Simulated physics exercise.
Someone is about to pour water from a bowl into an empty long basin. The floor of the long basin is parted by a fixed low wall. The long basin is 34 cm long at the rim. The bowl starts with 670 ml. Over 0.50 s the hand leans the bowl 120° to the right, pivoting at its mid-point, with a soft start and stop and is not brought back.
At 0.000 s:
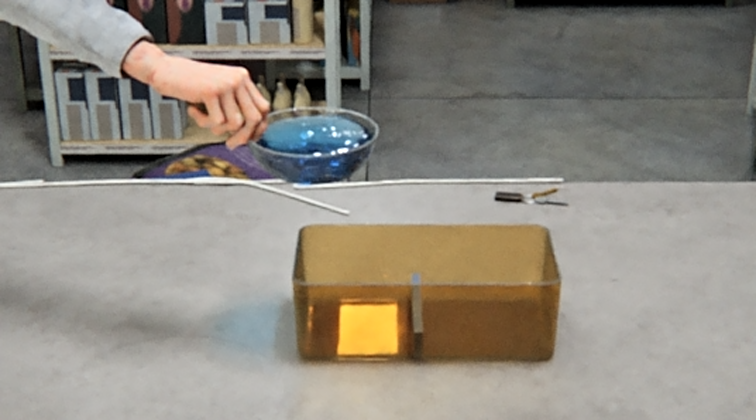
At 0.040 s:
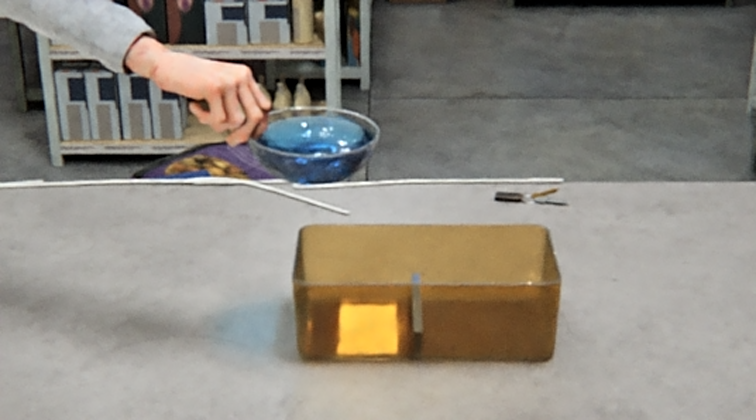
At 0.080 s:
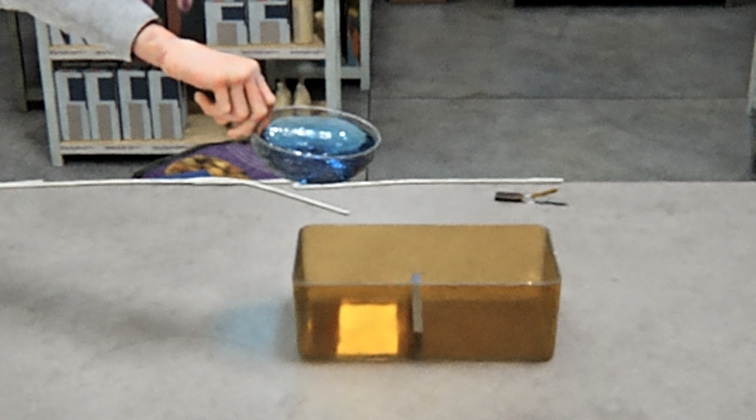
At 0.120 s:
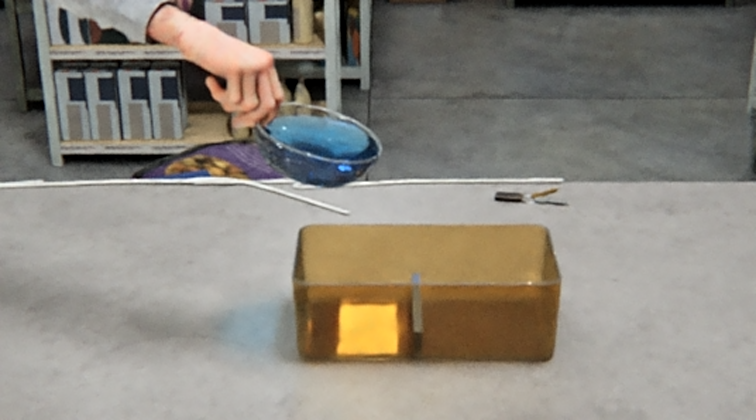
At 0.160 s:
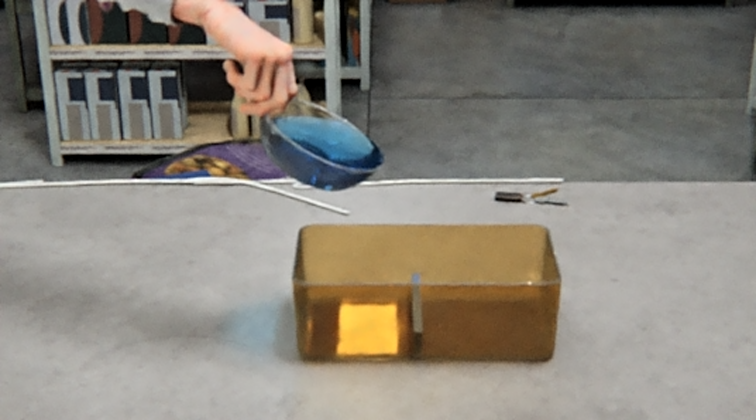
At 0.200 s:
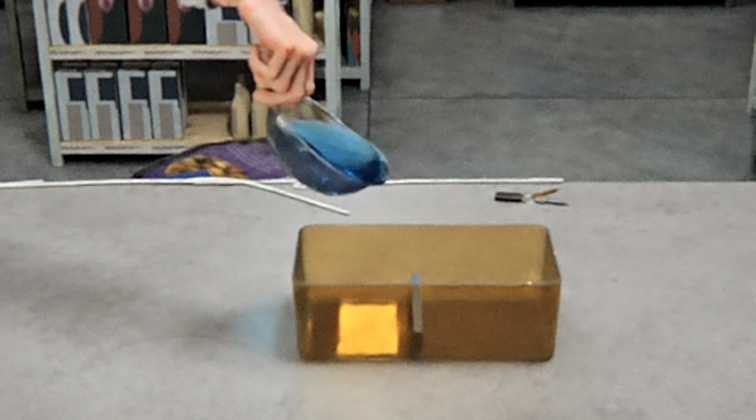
On a grey worktop before stocked shelves, a hand leaning a clear bowl of blue water rightward above an amber divided basin.
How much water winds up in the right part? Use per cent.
The far part has some 36 per cent.
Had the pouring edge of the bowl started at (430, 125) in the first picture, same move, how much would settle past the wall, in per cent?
In that case some 70 per cent.
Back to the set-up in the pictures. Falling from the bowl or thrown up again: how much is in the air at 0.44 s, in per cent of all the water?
Some 10 per cent.
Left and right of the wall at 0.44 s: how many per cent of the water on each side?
Left about 60, right about 30.
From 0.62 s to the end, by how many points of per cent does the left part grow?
Near 6 in a hundred.
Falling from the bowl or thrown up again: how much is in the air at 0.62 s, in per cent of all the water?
Some 16 per cent.
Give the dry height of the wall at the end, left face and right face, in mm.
Some 22 mm on the left and 30 mm on the right.
Then, 0.44 s in, the tilt is 116° and 0 per cent is still to pour, 61 is left of the wall and 30 right of it.
Then, 0.62 s in, the tilt is 120° and 0 per cent is still to pour, 52 is left of the wall and 32 right of it.
Then, 0.80 s in, the tilt is 120° and 0 per cent is still to pour, 56 is left of the wall and 35 right of it.
Then, 1.00 s in, the tilt is 120° and 0 per cent is still to pour, 58 is left of the wall and 36 right of it.
Finally, 58 per cent lies left of the wall, 36 right of it and 6 outside.
